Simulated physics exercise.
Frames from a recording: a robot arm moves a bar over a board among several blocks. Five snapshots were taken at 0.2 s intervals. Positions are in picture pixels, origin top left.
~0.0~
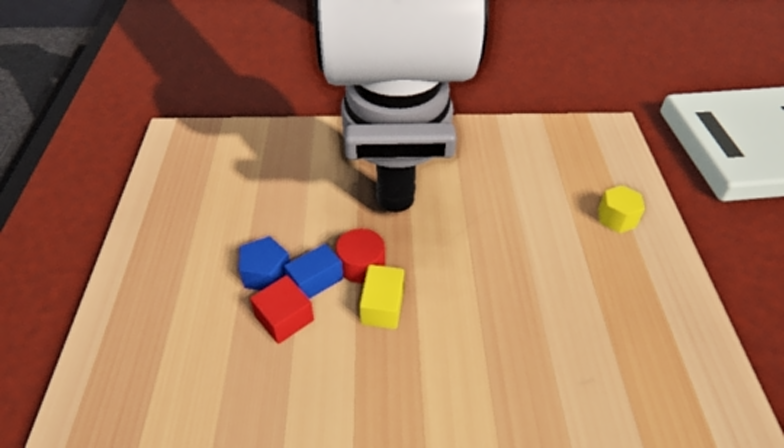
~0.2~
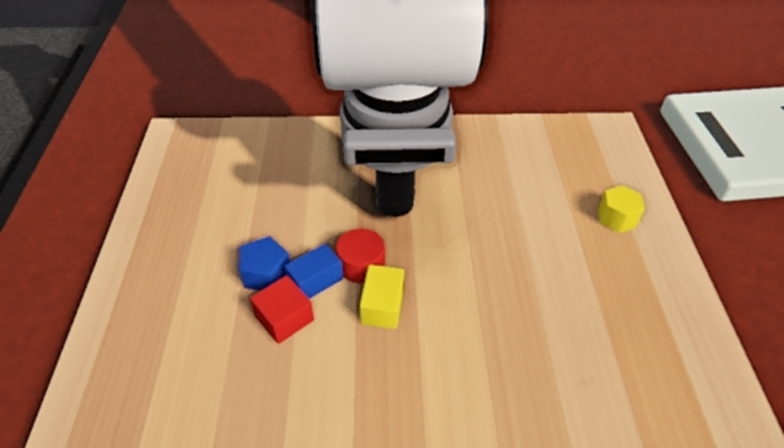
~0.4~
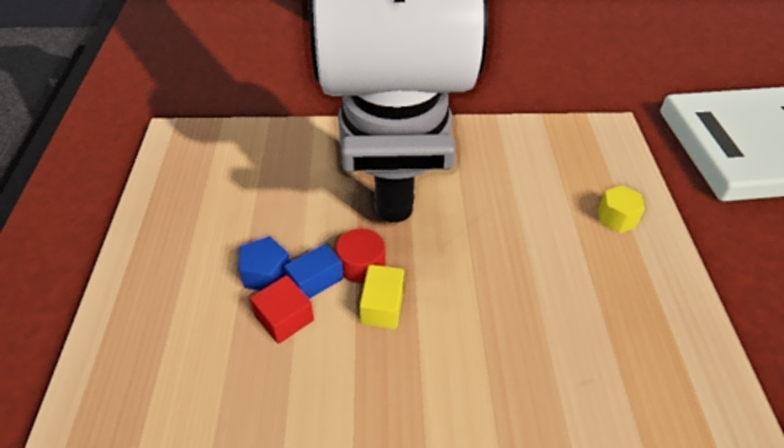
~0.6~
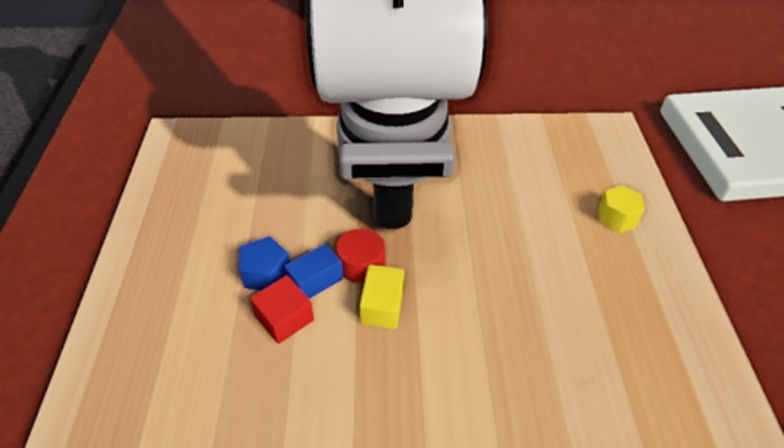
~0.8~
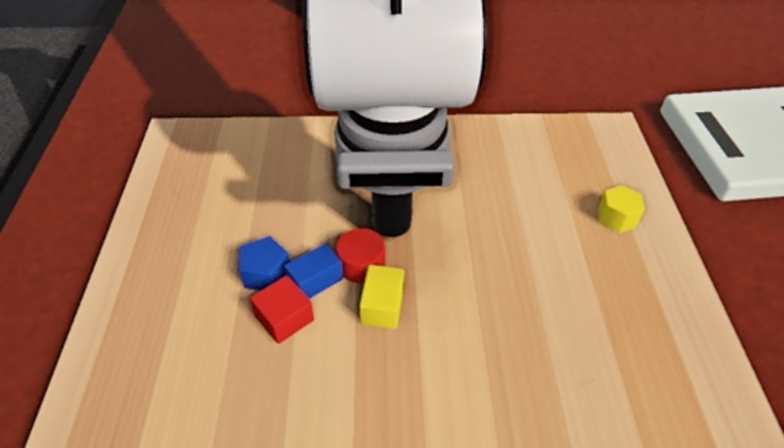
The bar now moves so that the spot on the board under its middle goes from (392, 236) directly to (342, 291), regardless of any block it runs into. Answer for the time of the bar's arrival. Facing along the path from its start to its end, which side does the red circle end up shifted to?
Its sideways move is to the left.
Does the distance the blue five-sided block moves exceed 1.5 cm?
It seems not.
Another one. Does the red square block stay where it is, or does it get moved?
It gets displaced.
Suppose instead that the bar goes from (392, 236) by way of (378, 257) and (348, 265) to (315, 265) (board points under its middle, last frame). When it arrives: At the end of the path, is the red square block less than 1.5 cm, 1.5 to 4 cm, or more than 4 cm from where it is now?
It gets moved 1.5 to 4 cm.
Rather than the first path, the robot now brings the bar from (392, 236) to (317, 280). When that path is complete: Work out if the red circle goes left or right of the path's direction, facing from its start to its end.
It shifts to the left.
On the path given first. Halfway along, bar at (367, 251); blue five-sided block at (253, 253), turned 20° clockwise; red square block at (260, 312), turned 40° anticlockwise; blue oblong block at (286, 281), turned 40° clockwise; red circle at (339, 274); yellow oblong block at (384, 301), turned 40° anticlockwise.
At the end, bar at (341, 279); blue five-sided block at (250, 252), turned 25° clockwise; red square block at (258, 315), turned 35° anticlockwise; blue oblong block at (276, 284), turned 50° clockwise; red circle at (319, 309); yellow oblong block at (384, 304), turned 55° anticlockwise.
